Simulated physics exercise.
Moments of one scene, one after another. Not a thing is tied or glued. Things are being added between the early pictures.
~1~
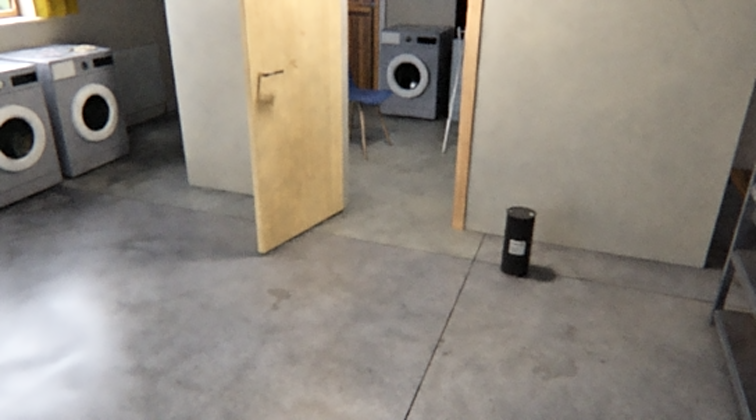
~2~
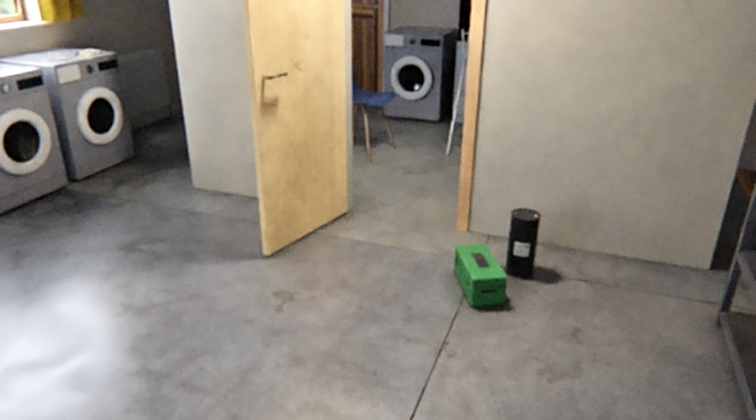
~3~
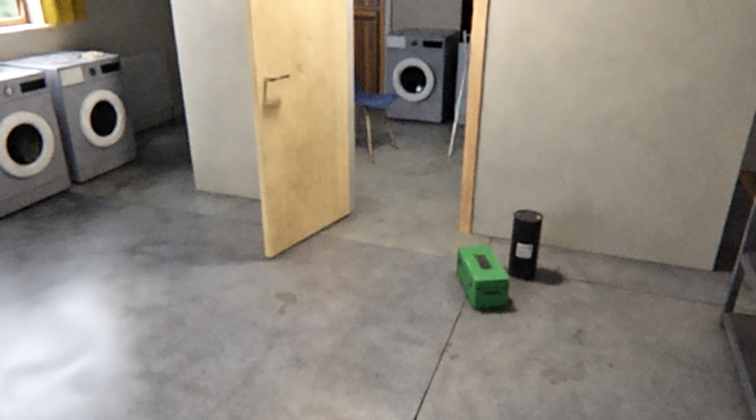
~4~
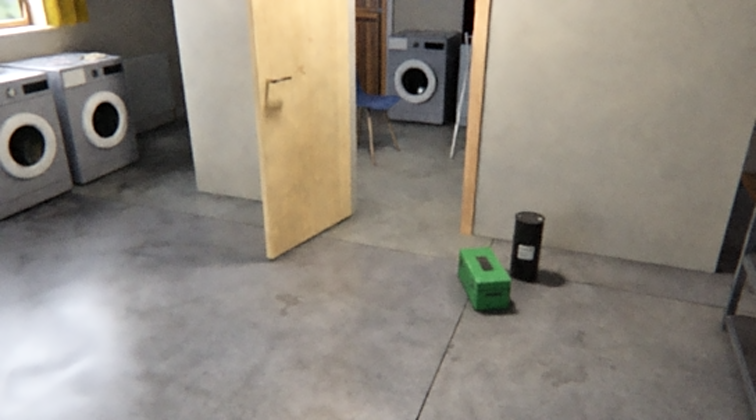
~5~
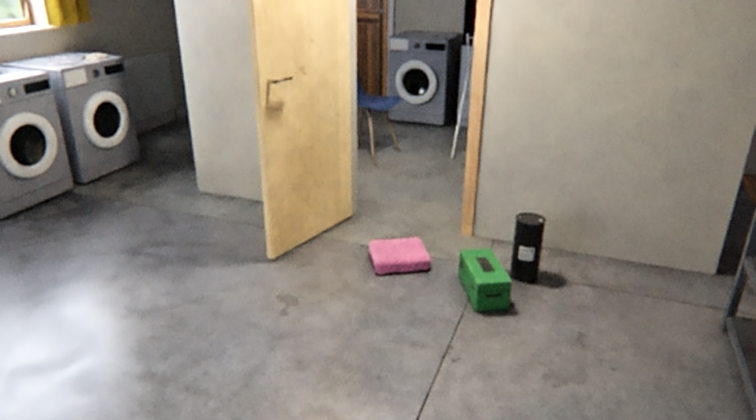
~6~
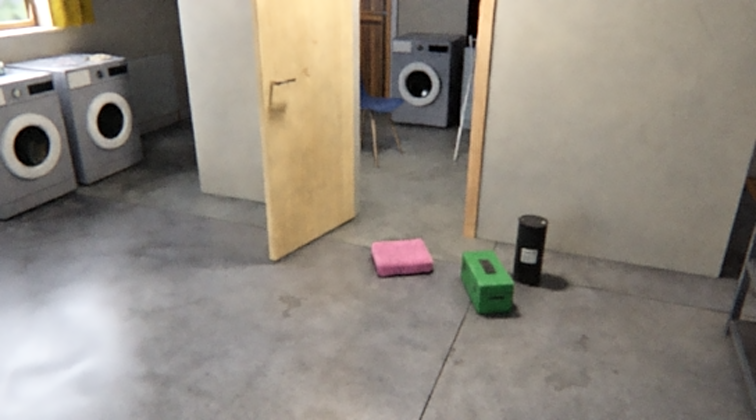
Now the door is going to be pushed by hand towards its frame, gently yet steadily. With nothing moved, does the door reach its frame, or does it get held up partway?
It gets held up partway.
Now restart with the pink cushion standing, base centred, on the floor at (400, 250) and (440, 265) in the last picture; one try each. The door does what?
Door, in order of tries: Obstructed, fully closed.
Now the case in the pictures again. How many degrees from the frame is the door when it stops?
Angle: About 25°.
Then, 1.10 s after the last picture, door 51° open; pink cushion slid a little near (414, 254).
Then, 1.30 s after the last picture, door 37° open; pink cushion slid about its own width near (439, 248).
At rest, door 25° open; moved from the start, pink cushion; the other 2 in place. Seen from the same camera at the end, pink cushion near (462, 243).
